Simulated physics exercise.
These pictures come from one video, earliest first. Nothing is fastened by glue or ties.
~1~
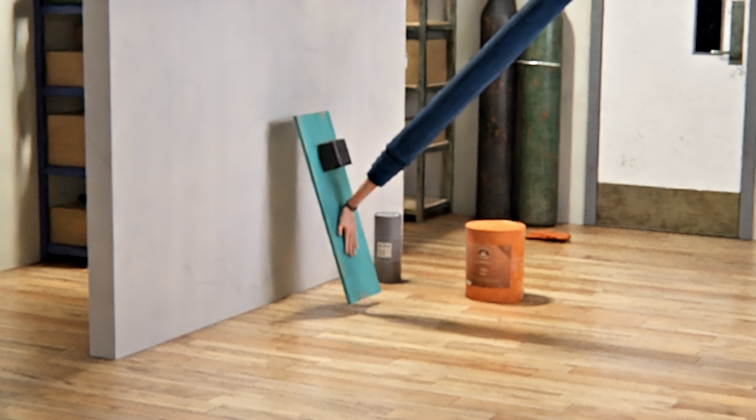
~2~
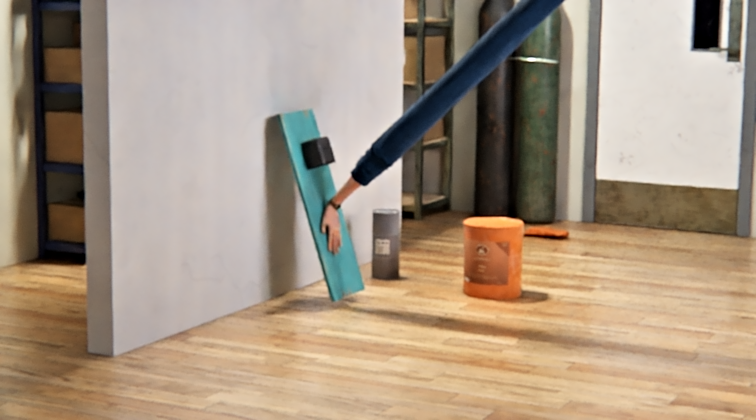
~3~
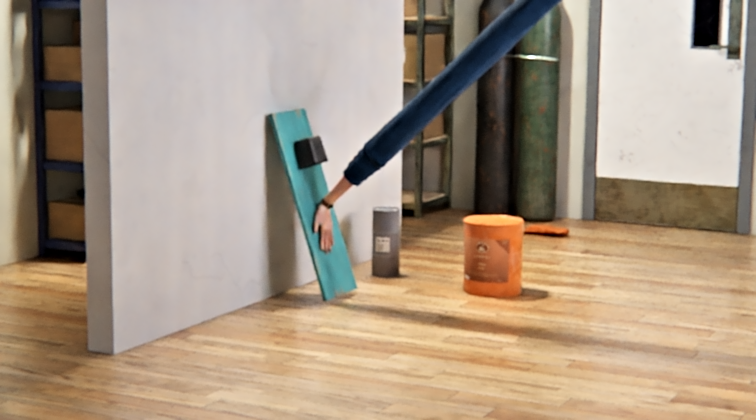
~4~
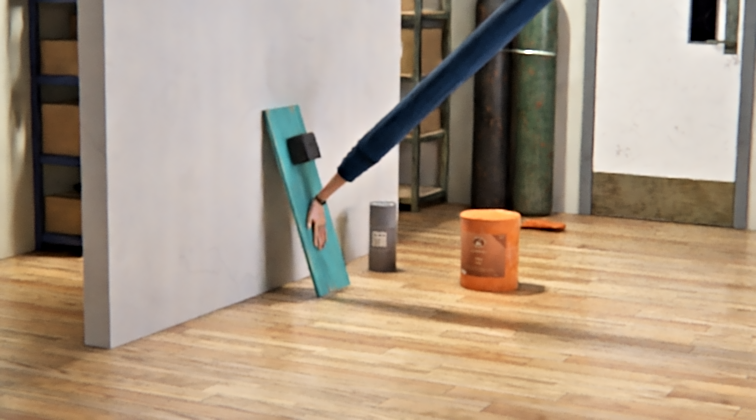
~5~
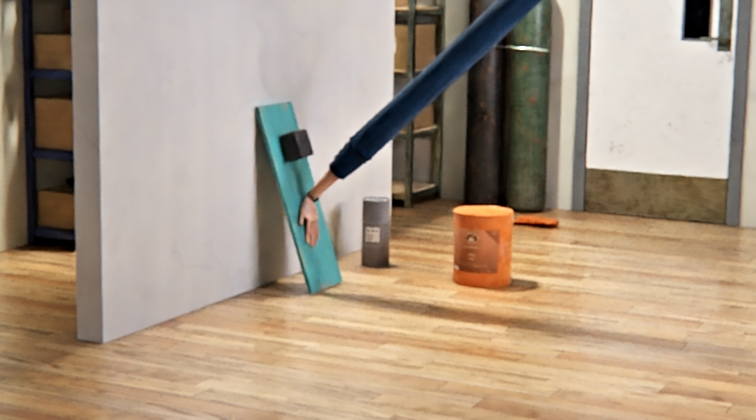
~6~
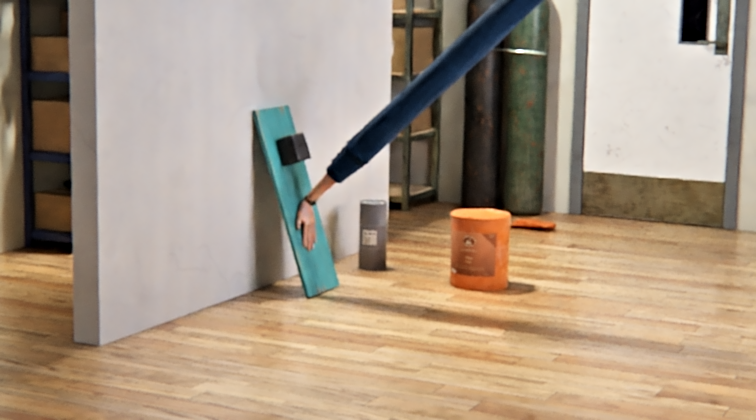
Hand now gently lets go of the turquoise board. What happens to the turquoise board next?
Keeps still.
Then, 0.40 s after the last picture, nothing has stirred.
Then, 0.90 s after the last picture, turquoise board resting near (297, 200).
At rest, all 3 in place. Seen from the same camera at the end, turquoise board near (297, 200). The board stays up.
